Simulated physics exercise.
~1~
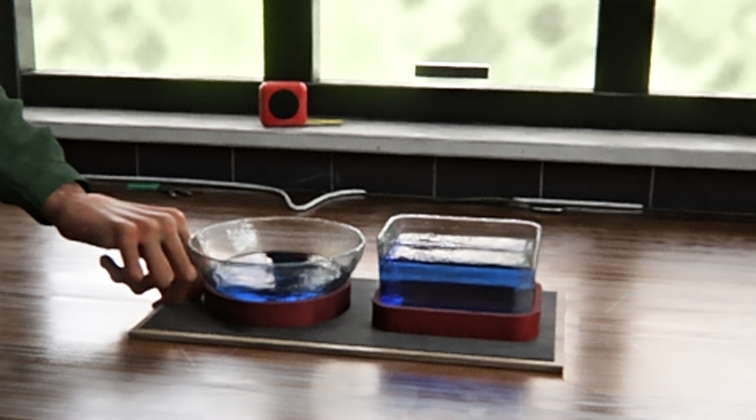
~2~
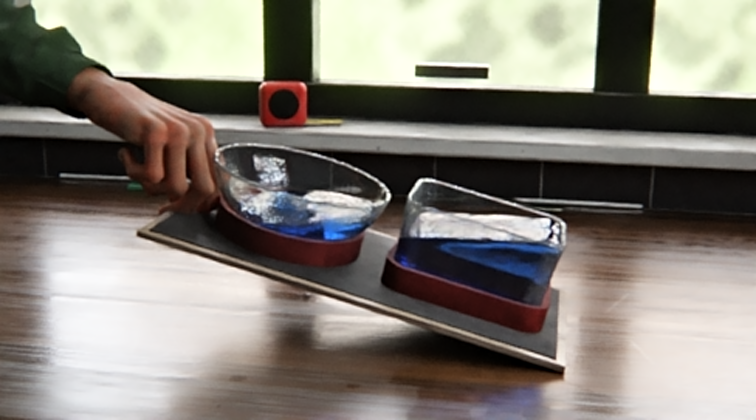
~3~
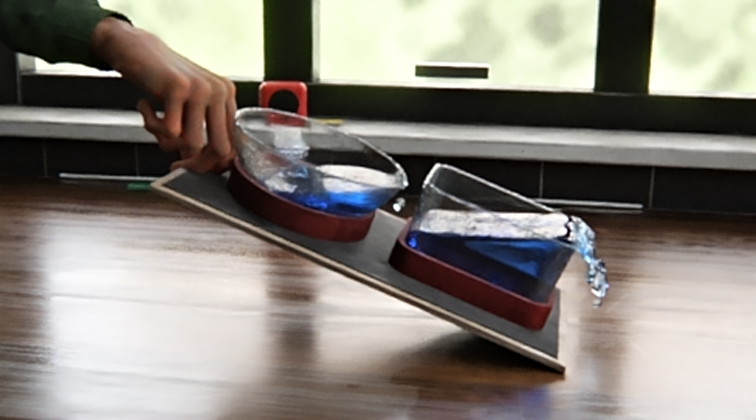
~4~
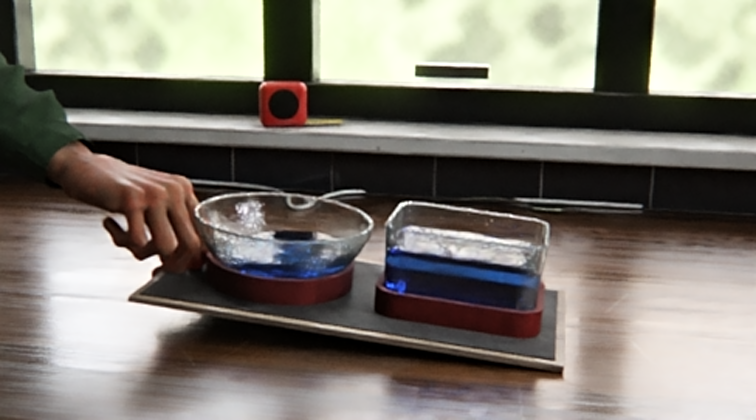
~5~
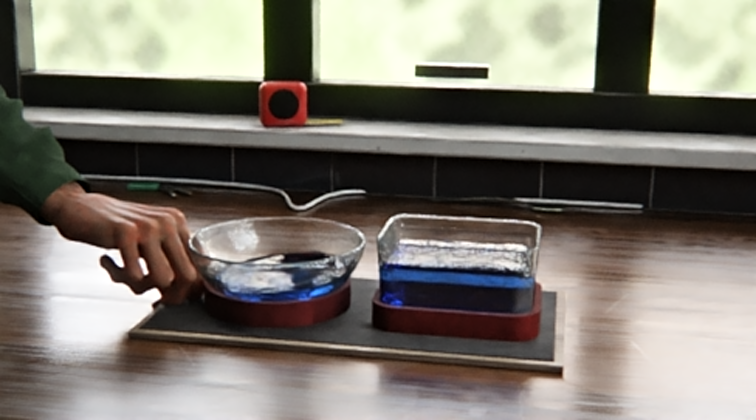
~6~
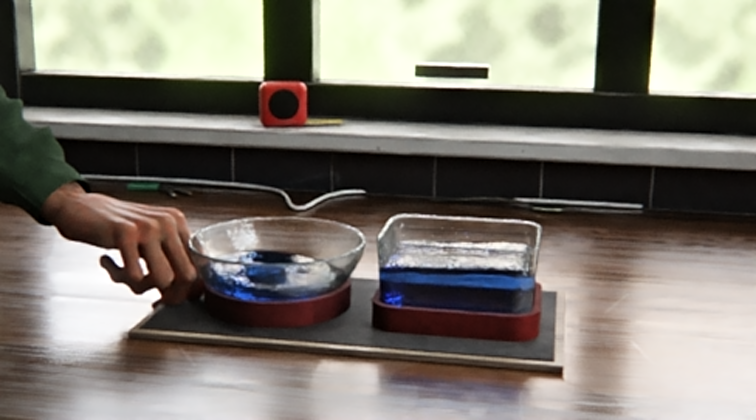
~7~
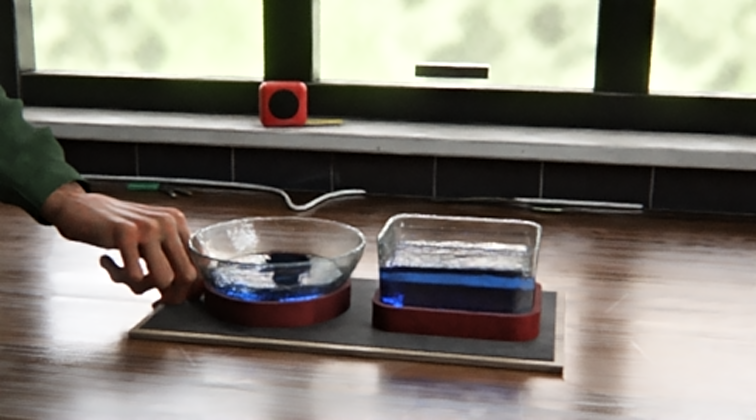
The clip shows a hand raising the left edge of a tray holding a round glass bowl and a rectangular glass tub of blue liquid; liquid spills over the tub's right rim before the hand lowers the tray flat, both containers still in place.
